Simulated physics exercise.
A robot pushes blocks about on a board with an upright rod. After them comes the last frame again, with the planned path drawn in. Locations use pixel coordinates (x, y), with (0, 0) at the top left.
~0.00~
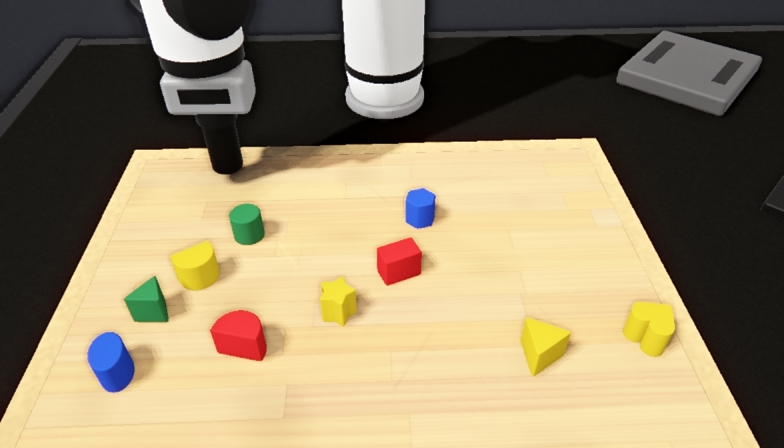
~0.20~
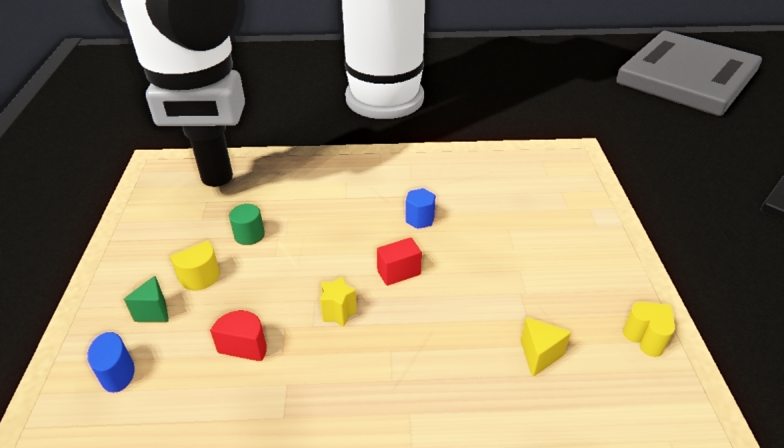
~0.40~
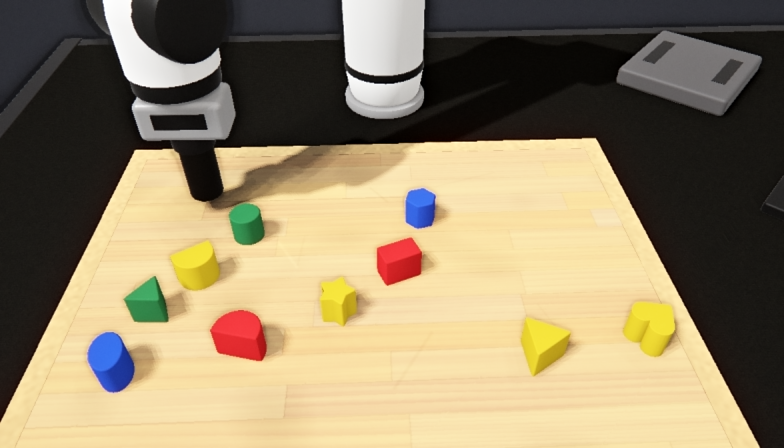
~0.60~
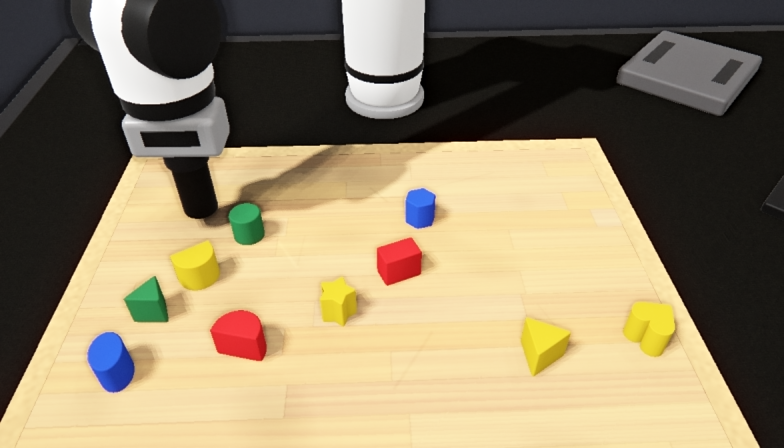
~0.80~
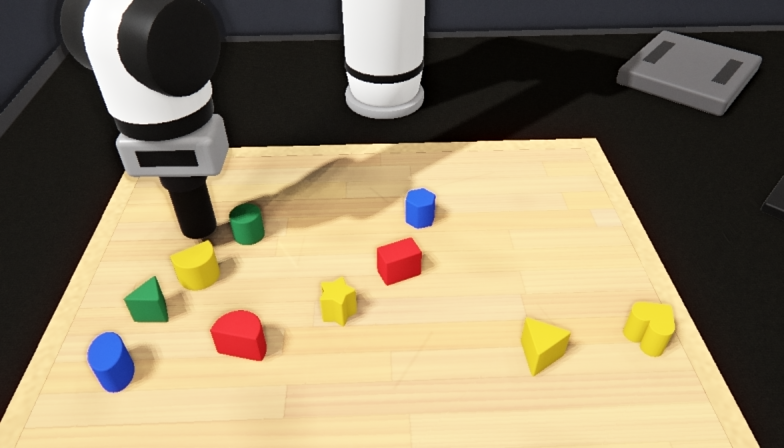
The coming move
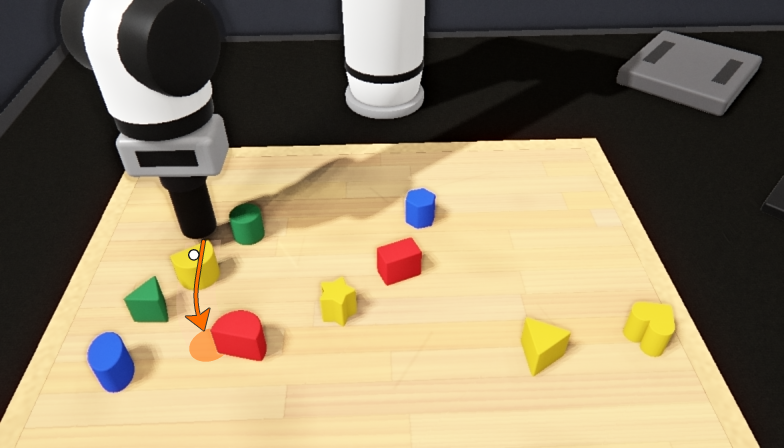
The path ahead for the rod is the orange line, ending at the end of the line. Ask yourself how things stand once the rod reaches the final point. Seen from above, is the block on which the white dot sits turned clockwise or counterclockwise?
It turns clockwise.
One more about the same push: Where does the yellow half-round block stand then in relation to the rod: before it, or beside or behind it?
It is still ahead of the rod.
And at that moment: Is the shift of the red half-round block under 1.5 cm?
Yes, it checks out.
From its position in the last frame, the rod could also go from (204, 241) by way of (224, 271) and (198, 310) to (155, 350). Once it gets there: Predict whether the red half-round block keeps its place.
The result: It stays put.
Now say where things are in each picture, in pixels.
In the first frame, rod tip (228, 167); block tops, green triangle (145, 290); yellow half-round block (194, 255); red half-round block (238, 323).
In the second frame, rod (218, 179); blocks unchanged.
In the third frame, rod (208, 193); blocks unchanged.
In the fourth frame, rod (202, 210); blocks unchanged.
In the fifth frame, rod (200, 229); green triangle (145, 290); yellow half-round block (194, 255); red half-round block (238, 323).
Path on the board, from (204, 241) by way of (198, 273) and (197, 309) to (210, 344); the dot is on the yellow half-round block.
On the path given first. One third of the way, rod (194, 261); yellow half-round block (193, 273).
Two thirds of the way, rod (193, 297); yellow half-round block (191, 311), turned 15° clockwise.
At the end, rod (206, 332); green triangle in place; yellow half-round block (191, 351), turned 30° clockwise; red half-round block (243, 330), turned 35° anticlockwise.
